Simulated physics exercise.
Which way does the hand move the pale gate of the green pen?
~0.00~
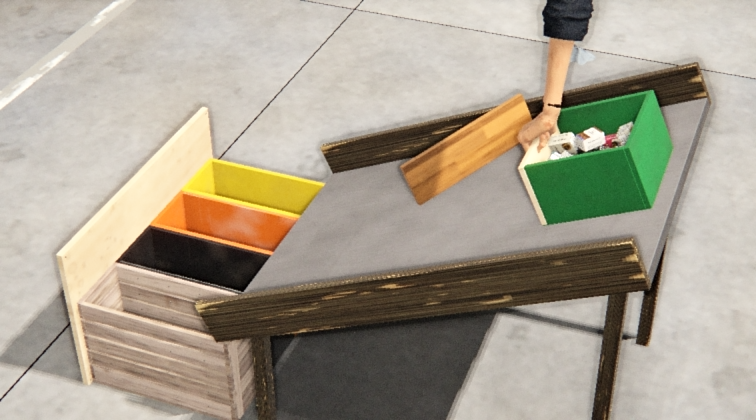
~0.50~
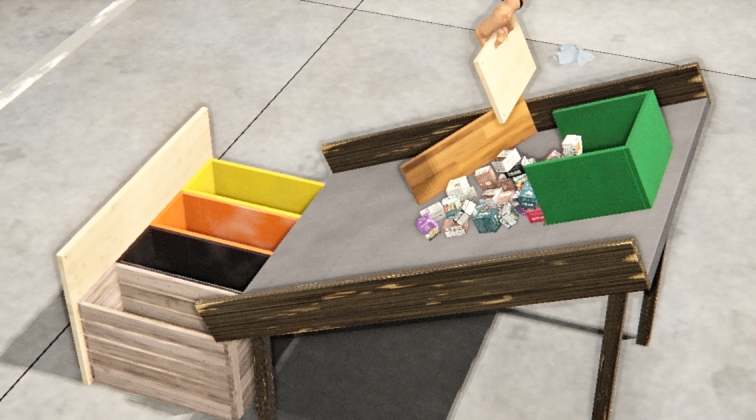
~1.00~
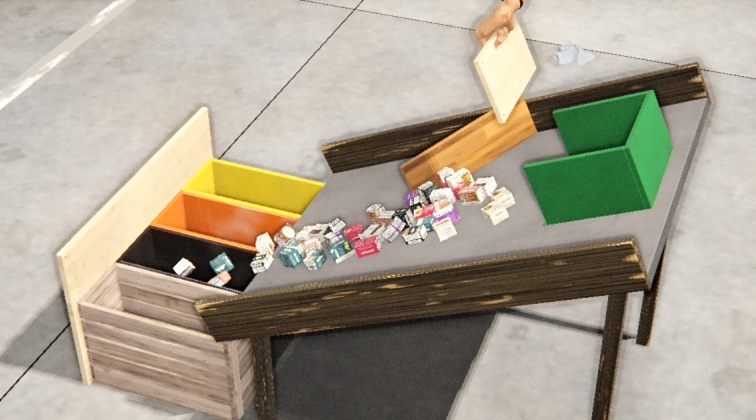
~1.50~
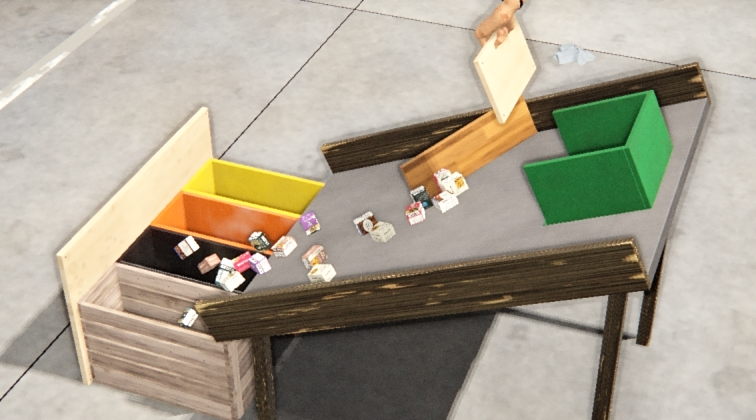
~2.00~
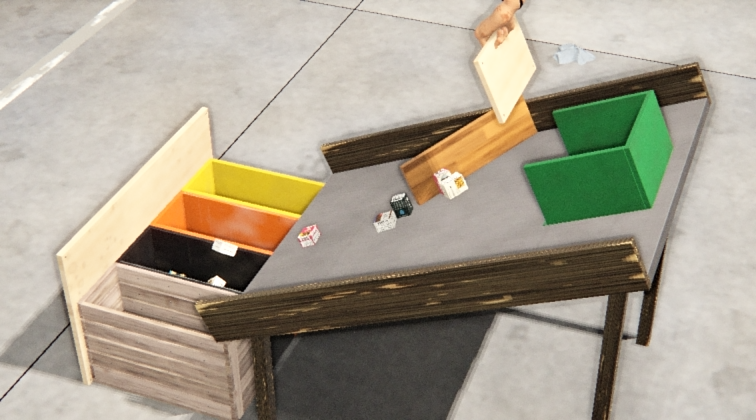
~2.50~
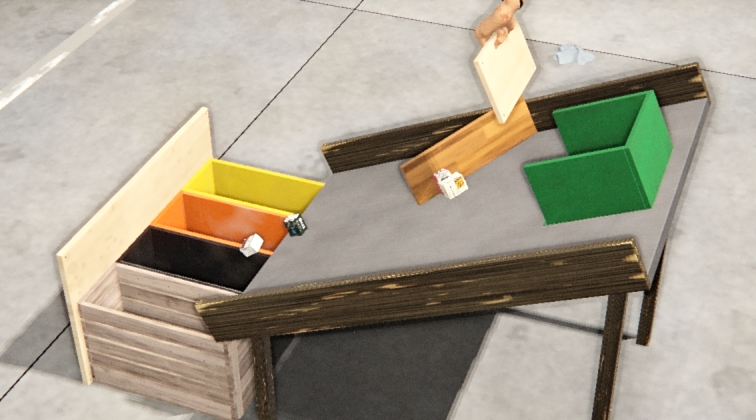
The hand moves the gate up, away from the mouth of the pen, and then holds it there while the cartons slide out.
Hand lifting a green pen's gate, cartons sliding left down a table, mostly into a black tote, few staying by a board.
